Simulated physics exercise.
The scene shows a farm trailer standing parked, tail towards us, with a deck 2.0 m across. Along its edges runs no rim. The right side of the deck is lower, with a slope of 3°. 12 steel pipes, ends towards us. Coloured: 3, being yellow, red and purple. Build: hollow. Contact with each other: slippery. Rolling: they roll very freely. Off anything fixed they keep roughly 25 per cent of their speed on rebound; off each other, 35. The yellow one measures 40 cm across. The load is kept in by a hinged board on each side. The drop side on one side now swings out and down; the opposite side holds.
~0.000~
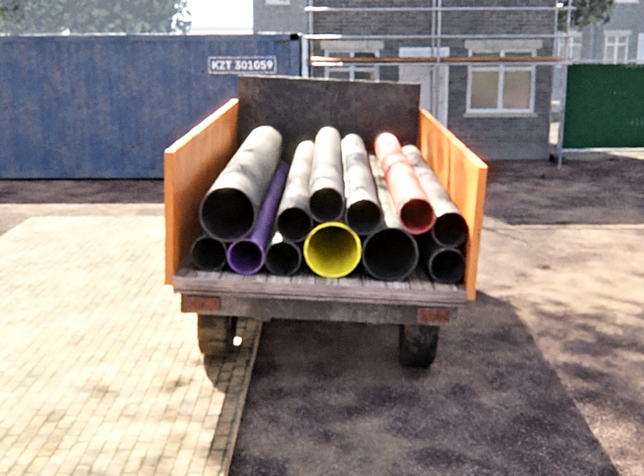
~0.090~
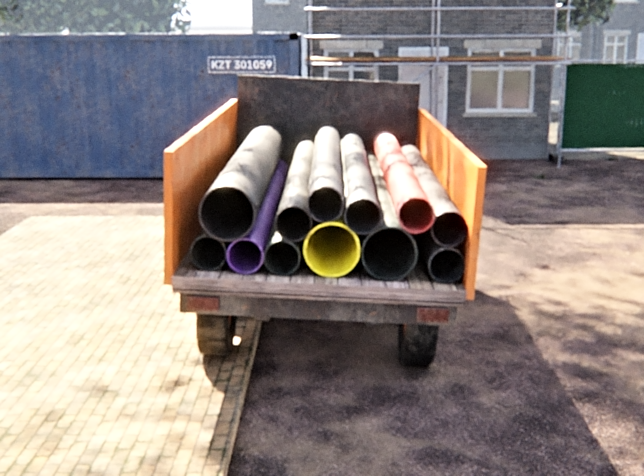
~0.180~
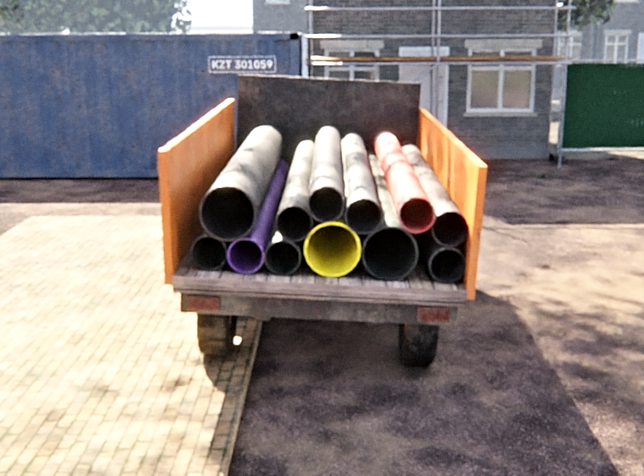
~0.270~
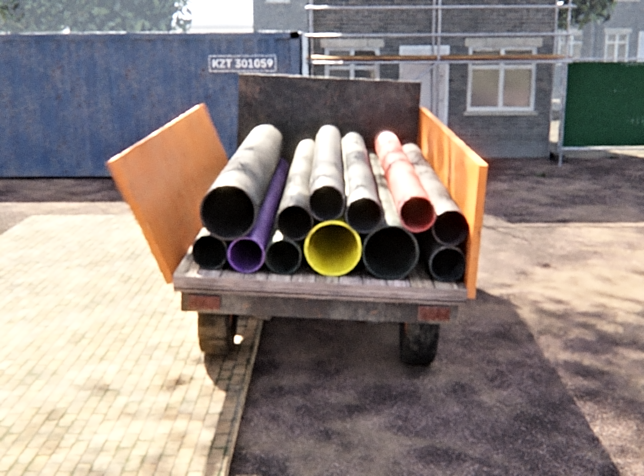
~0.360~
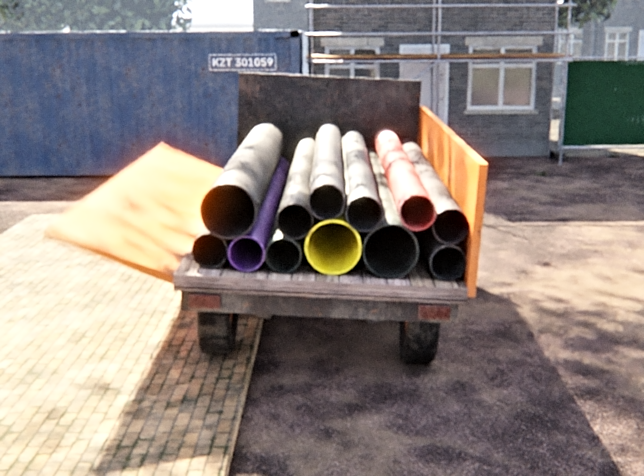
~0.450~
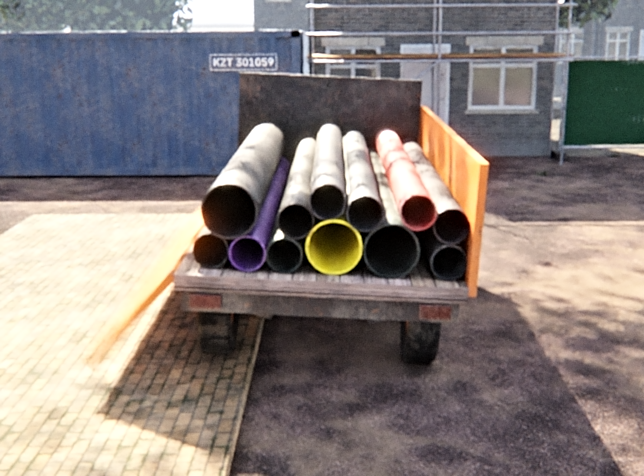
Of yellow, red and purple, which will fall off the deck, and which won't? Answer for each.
Yellow won't, red won't, purple won't.
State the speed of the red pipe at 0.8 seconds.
0.0 m/s or so.
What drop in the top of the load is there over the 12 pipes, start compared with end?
It sits roughly 0 cm lower at the end.
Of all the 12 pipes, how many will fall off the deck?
Count: 0.
After 0.8 s, yellow is on the deck, 95 cm from the right edge; red is up on others, 35 cm from the right edge; purple is on the deck, 50 cm from the left edge; 0 off so far.
At rest (1.2 s), yellow is on the deck, 95 cm from the right edge; red is up on others, 35 cm from the right edge; purple is on the deck, 50 cm from the left edge; 0 off so far.
